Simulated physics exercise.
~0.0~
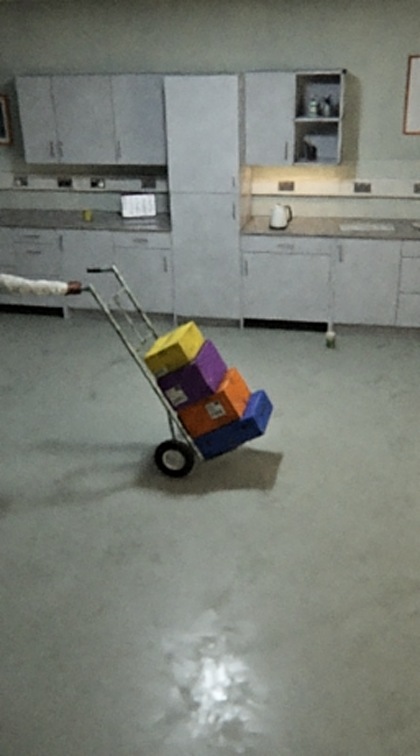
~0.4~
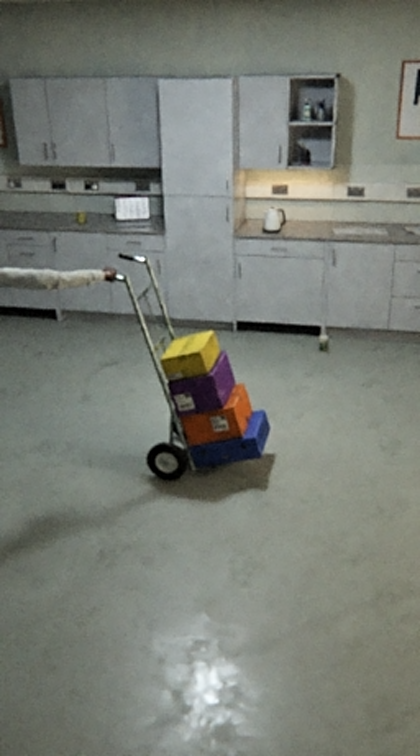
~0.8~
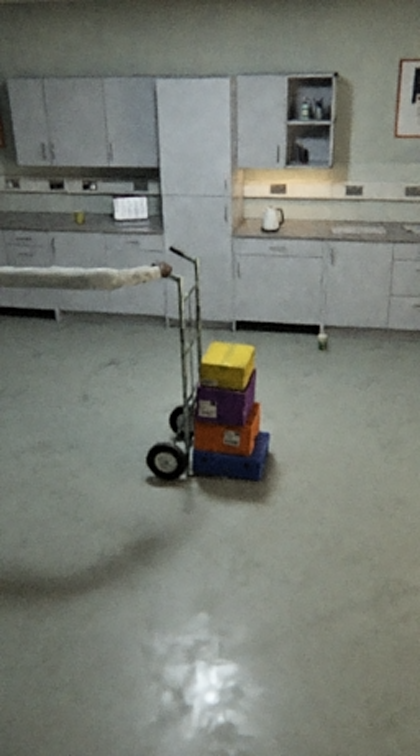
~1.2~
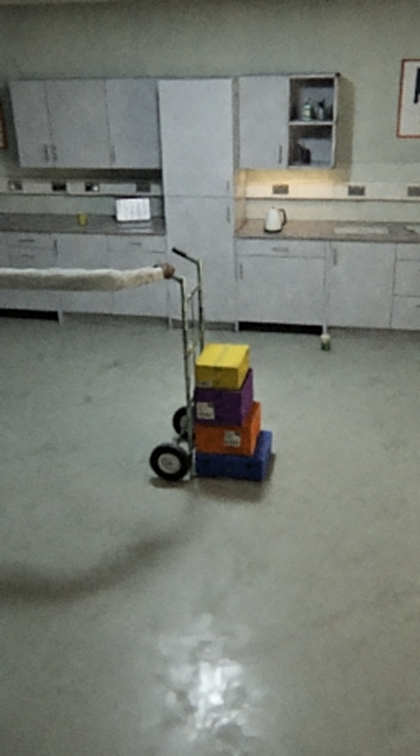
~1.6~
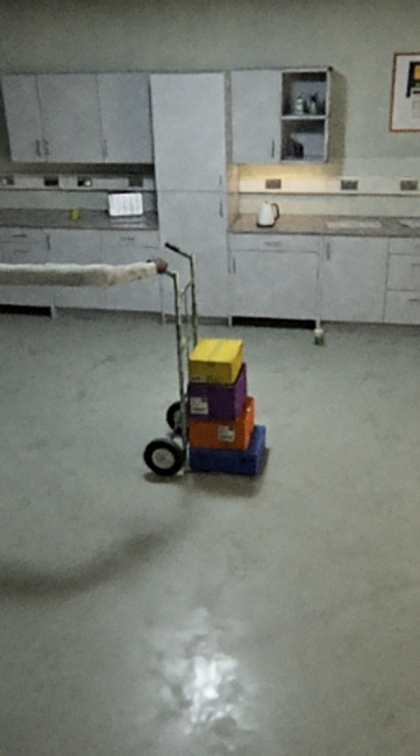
At the start, a hand reaching in from the left holds a two-wheeled hand truck tilted back in a room with grey kitchen cabinets, with four boxes stacked on it. The yellow box sits on top, above a purple one, an orange one and a blue one at the bottom. The hand pushes the handles up and to the right, and the truck swings upright with its load. As the truck comes upright, the boxes rock slightly, then settle back. At the end, the hand still holds the truck upright, and all four boxes stand stacked in the same order.
